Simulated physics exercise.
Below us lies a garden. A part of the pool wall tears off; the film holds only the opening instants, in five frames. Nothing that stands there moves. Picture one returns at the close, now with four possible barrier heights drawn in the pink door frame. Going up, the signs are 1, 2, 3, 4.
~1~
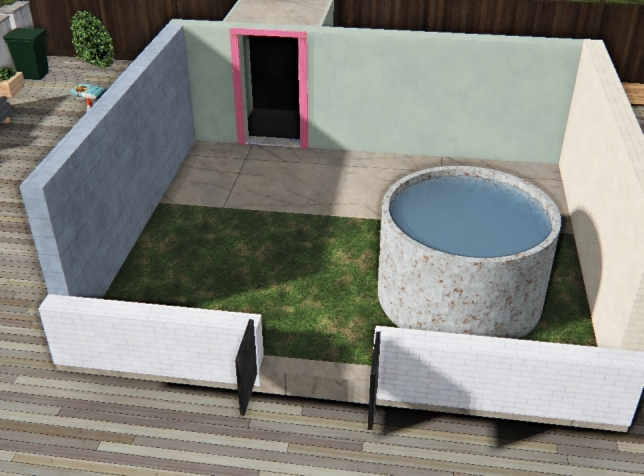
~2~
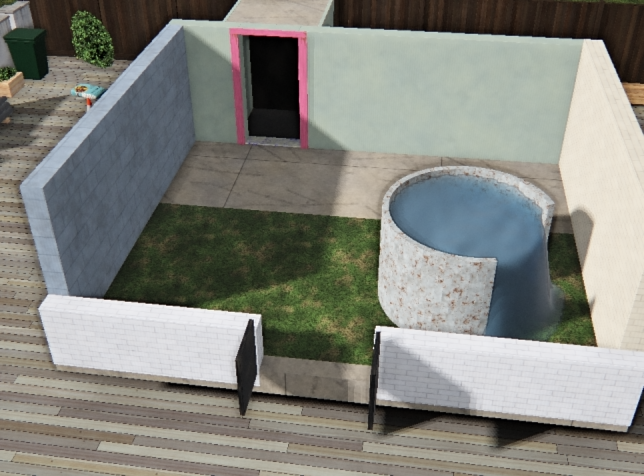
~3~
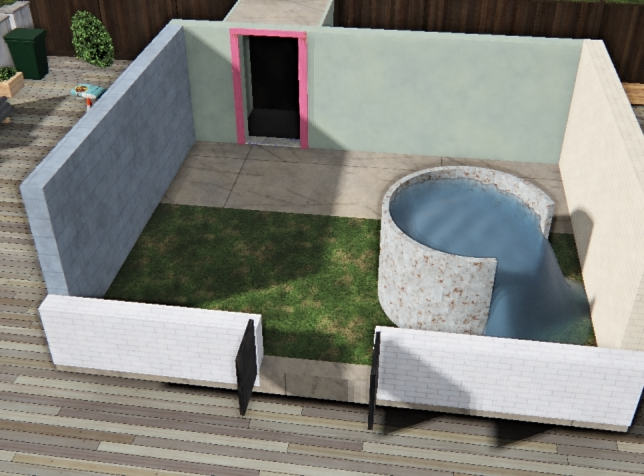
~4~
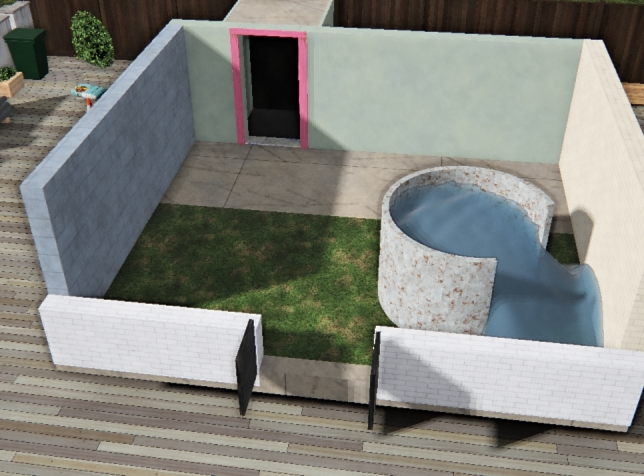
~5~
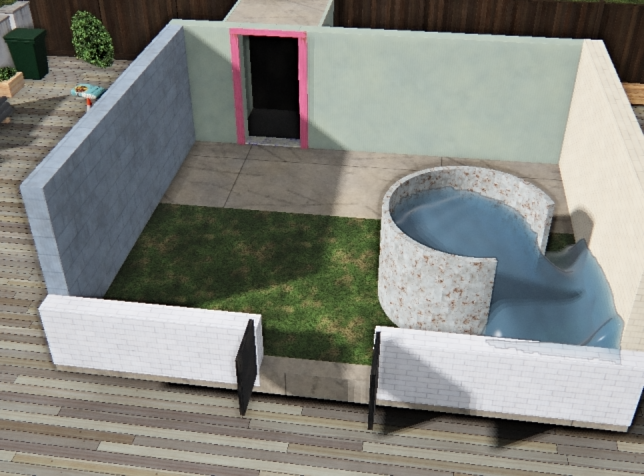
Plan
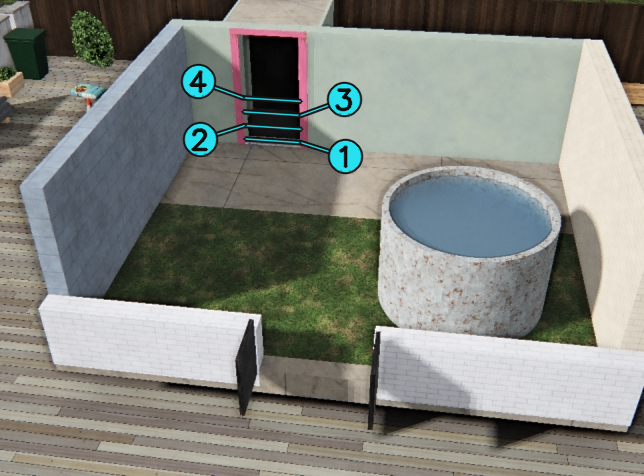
A round, speckled stone pool full of blue water stands at the right of a walled garden, seen from high above by a camera that stays still. Around its grass and paving are a blue-grey left wall, a pale green back wall with a pink doorway, a cream right wall and a low white front wall with an open dark gate. The pool's right front side vanishes, and water pours through the gap, spreads over the grass and laps up against the cream and white walls.
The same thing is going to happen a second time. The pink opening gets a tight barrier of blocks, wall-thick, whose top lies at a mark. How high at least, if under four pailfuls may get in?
The answer is mark 1.
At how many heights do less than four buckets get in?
All four.
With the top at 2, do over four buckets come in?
No.
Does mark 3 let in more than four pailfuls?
No, not at all.
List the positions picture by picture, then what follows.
Water in the pool at rest, its middle at (470, 215); foot of the pink doorway at (273, 146); open gate at (318, 317).
Water covers 2 % of the ground and shows as far out as (547, 327).
Water covers 5 % of the ground and shows as far out as (582, 288).
Water covers 7 % of the ground and shows as far out as (578, 266).
Water covers 9 % of the ground and shows as far out as (565, 266).
On the marked copy, 1 at (273, 140); 2 at (272, 127); 3 at (272, 113); 4 at (271, 99); from the bottom up 1, 2, 3, 4.
With 1, a splash gets over, under a bucket.
With 2, nothing gets over.
With 3, nothing gets over.
With 4, nothing gets over.
